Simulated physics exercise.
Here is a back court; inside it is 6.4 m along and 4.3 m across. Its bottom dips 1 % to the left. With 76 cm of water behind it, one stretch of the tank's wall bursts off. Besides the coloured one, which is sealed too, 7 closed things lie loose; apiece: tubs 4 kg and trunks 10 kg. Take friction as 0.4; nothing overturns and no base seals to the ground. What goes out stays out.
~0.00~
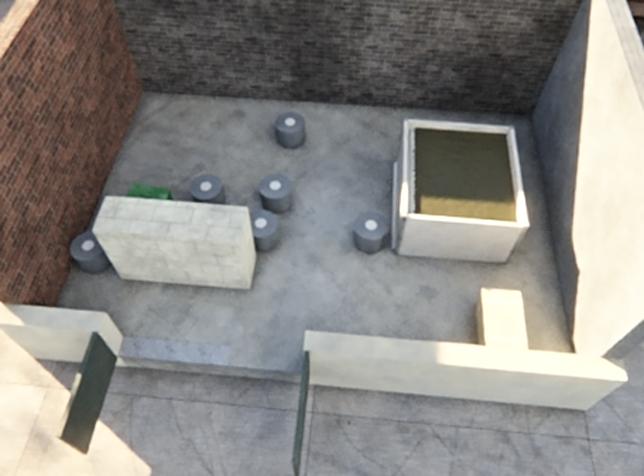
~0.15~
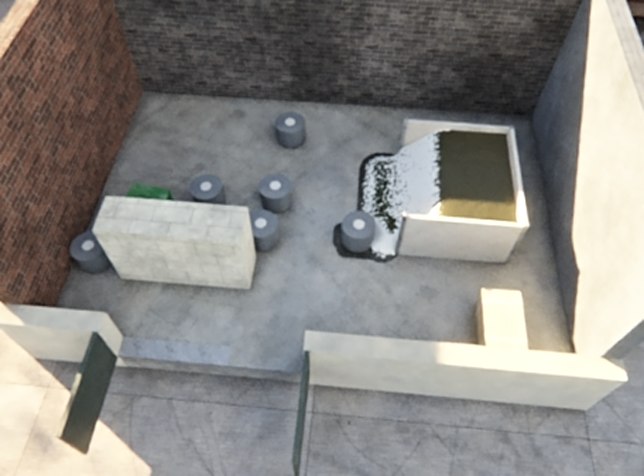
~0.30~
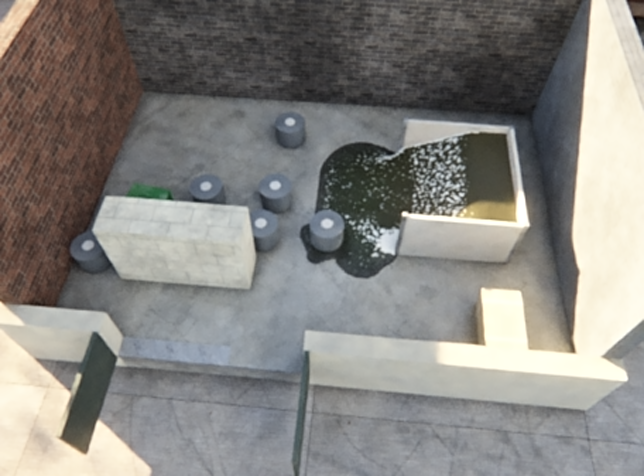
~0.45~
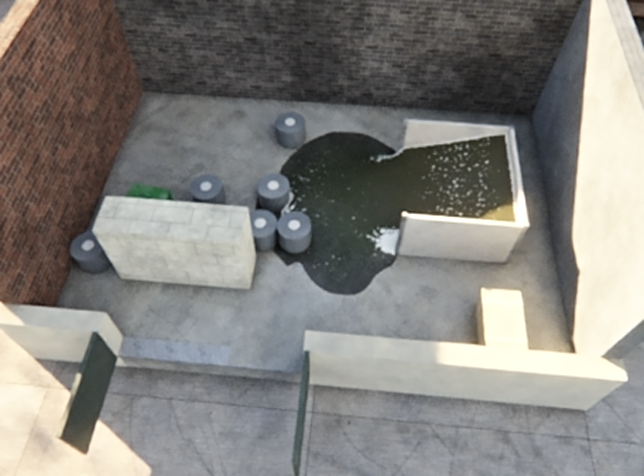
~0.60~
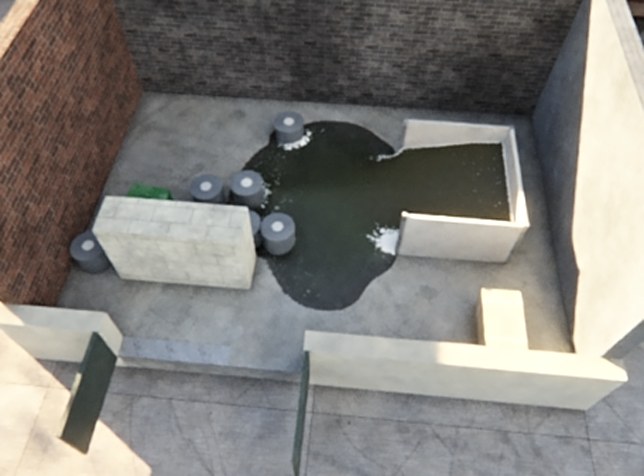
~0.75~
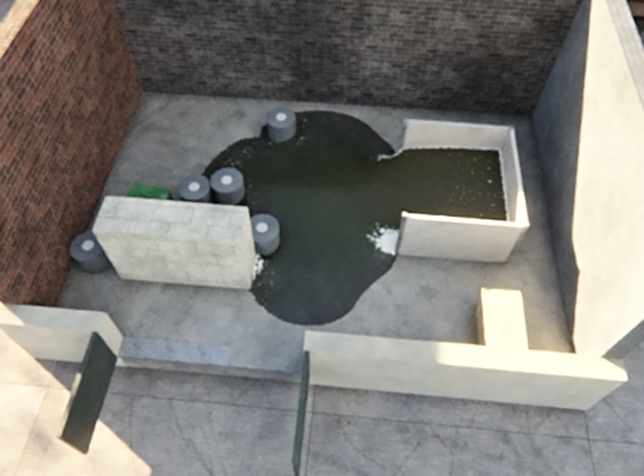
Dark water bursts from the tank's left side and spreads across the court, pushing several grey tubs leftward.
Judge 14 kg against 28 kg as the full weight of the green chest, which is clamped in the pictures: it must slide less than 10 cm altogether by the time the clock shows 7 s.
For it, neither weight holds it.
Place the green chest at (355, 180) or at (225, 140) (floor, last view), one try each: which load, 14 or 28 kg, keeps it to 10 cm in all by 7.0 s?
In turn: Neither is enough; neither holds.
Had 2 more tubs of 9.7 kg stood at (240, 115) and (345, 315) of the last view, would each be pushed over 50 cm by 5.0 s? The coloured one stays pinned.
In turn: Past it, less.
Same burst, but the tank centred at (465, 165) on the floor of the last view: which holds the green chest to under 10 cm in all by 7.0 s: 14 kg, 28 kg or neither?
In that case neither weight holds it.
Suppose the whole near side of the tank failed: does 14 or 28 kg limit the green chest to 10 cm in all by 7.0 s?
Then only the higher weight holds it.
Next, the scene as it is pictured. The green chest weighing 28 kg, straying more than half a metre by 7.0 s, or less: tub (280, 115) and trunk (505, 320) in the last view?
In that order: Past it, short of it.
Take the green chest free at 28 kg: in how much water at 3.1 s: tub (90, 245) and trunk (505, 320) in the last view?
Roughly 4 and 0 cm.
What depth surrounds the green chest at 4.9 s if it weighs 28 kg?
About 11 cm.
After 1.4 s the green chest would be 55 cm from its start with 14 kg and 39 cm from its start with 28 kg; 8 cm of water round it then.
After 3.1 s the green chest would be 60 cm from its start with 14 kg and 37 cm from its start with 28 kg; 18 cm of water round it then.
After 4.9 s the green chest would be 24 cm from its start with 14 kg and 47 cm from its start with 28 kg; 11 cm of water round it then.
After 7.0 s the green chest would be 31 cm from its start with 14 kg and 47 cm from its start with 28 kg; 8 cm of water round it then.
